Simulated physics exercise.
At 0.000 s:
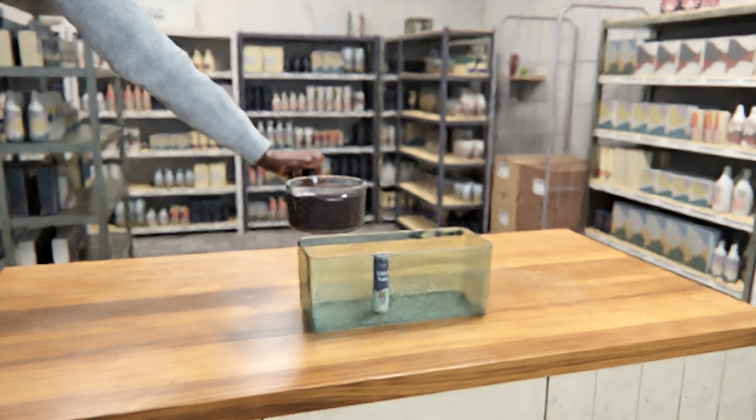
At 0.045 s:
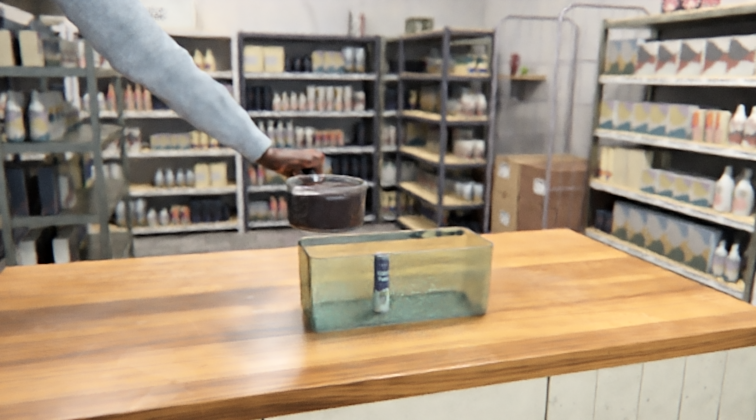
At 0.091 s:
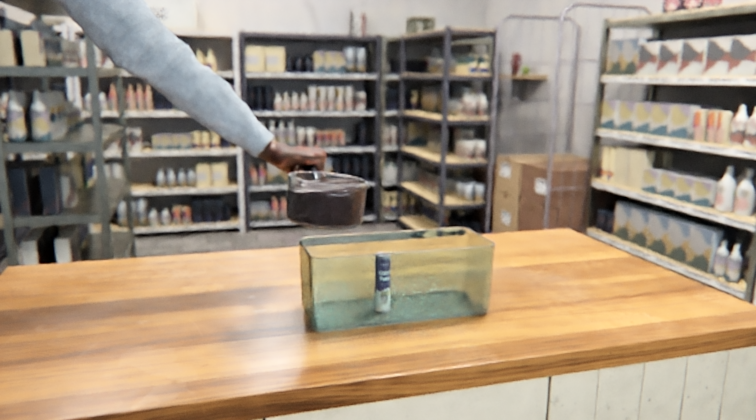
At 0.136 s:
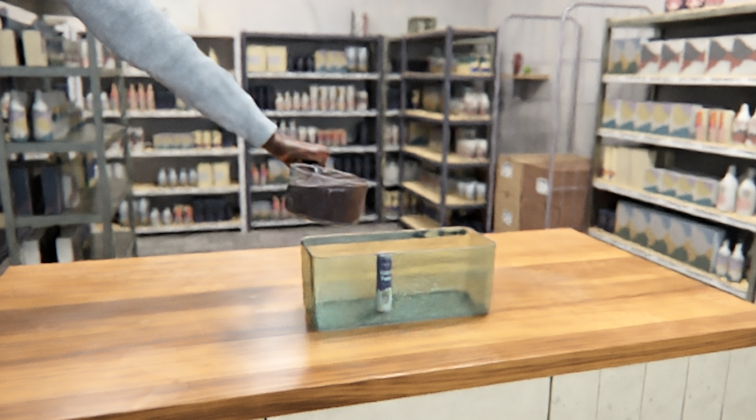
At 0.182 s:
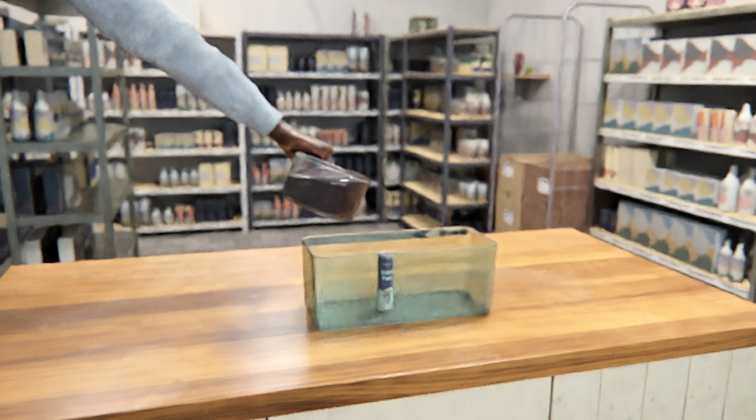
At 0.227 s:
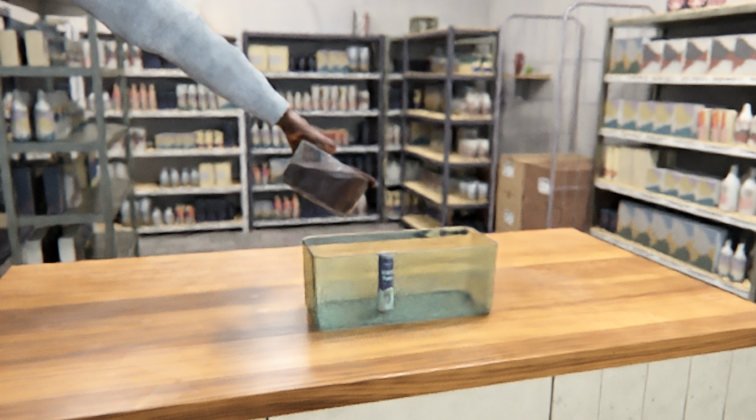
In a storeroom, a hand tilting a small clear pot of dark coffee rightward above a glass basin holding an upright tin.
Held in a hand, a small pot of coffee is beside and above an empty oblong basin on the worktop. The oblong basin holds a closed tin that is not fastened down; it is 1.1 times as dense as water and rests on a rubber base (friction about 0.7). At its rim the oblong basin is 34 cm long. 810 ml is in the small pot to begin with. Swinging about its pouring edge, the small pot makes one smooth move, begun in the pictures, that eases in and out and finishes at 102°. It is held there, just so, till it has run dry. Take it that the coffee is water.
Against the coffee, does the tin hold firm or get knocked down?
It ends up tipped.
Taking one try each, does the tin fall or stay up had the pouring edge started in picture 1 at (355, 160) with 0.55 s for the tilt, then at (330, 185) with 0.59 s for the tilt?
In the first try it comes down; in the second it remains standing.
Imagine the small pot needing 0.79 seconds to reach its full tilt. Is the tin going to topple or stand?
In that case the tin does not tip.
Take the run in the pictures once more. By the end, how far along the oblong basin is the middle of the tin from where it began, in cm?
Net tin displacement: Roughly 7.0 cm.
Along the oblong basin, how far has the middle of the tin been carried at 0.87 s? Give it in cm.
The tin is about 2 cm from where it started.
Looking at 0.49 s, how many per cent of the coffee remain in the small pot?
Roughly 42 percent.
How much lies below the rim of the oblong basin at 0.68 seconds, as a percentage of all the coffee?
Some 78 percent of the total.
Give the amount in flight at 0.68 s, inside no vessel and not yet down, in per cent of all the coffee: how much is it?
Near 16 percent.
By 0.49 s the tilt is 94° and 43 per cent is still to pour; the tin stands where it began.
By 0.68 s the tilt is 102° and 5 per cent is still to pour; the tin stands where it began.
By 0.87 s the tilt is 102° and 1 per cent is still to pour; the tin leans 15°.
By 1.09 s the tilt is 102° and 0 per cent is still to pour; the tin lies on its side.
At rest the tin lies on its side.
